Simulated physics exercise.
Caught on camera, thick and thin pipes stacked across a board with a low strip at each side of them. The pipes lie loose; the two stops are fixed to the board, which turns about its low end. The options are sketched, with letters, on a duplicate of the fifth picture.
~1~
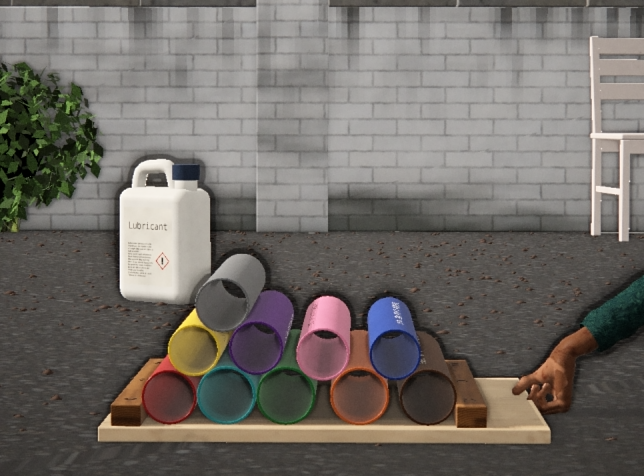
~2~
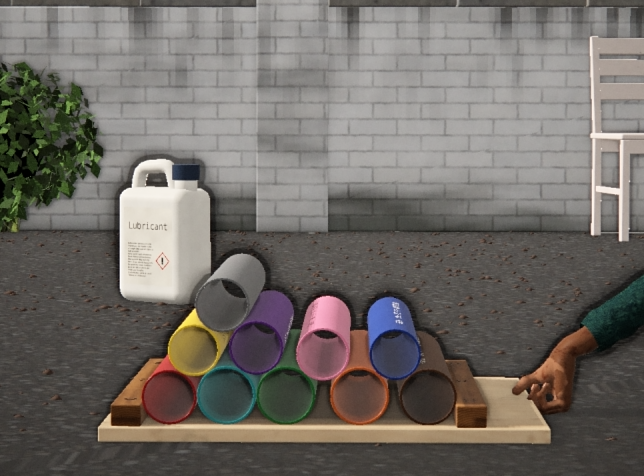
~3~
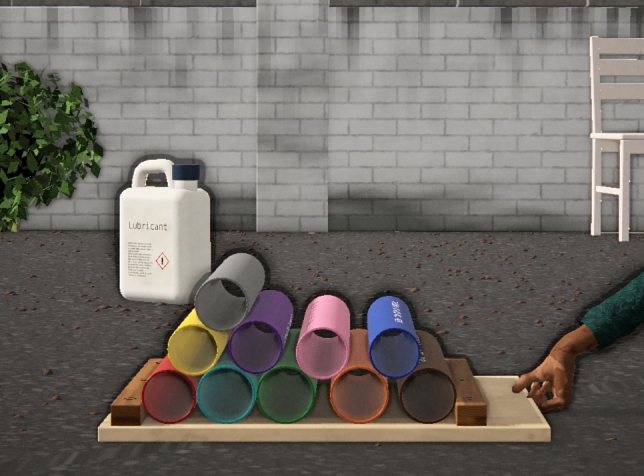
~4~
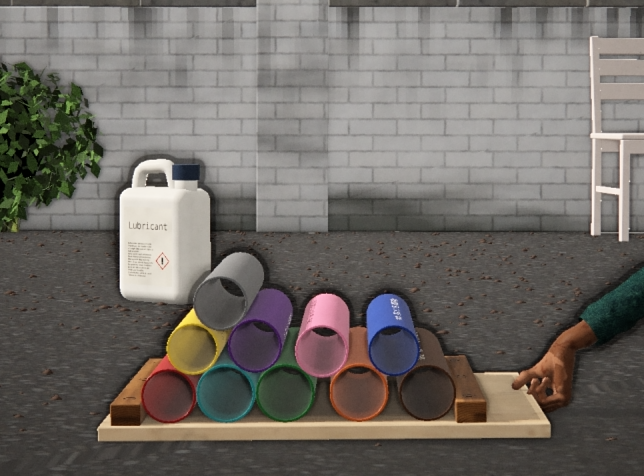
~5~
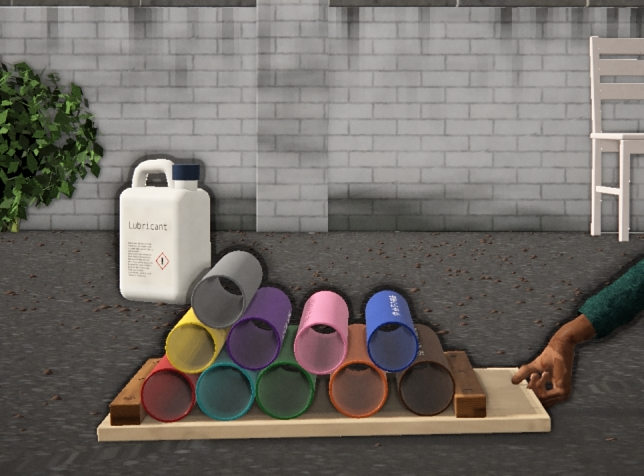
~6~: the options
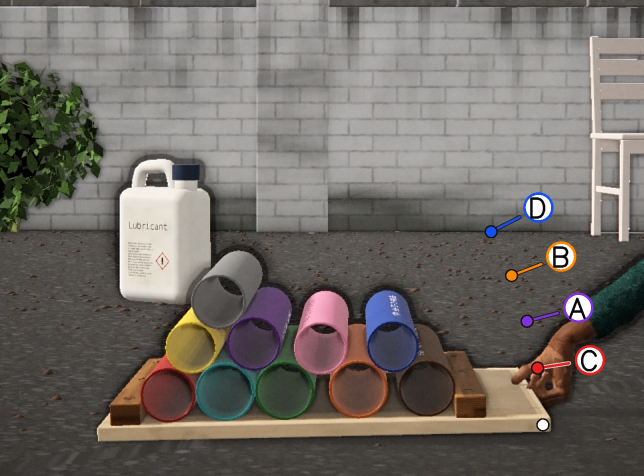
On rough ground before a grey brick wall, a hand at the right end of a board raised that end very slightly, while the nine colourful pipes stacked on it barely shifted.
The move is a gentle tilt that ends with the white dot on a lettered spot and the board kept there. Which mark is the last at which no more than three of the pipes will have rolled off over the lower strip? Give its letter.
Mark D is as high as it can go.
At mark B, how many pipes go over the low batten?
The count is none.
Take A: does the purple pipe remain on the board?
Yes.
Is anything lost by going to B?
No.
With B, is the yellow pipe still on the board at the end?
Yes.
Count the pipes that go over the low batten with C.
With C, none.
On the marked copy, A at (527, 321); B at (511, 276); C at (538, 368); D at (491, 232); the white dot at (543, 425).
With D. Early on, board at 18°.
Further on, board at 28°.
At the end, board at 28°, two over the low batten (yellow, grey).
As for the rest, A none over the low batten; B none over the low batten; C none over the low batten.
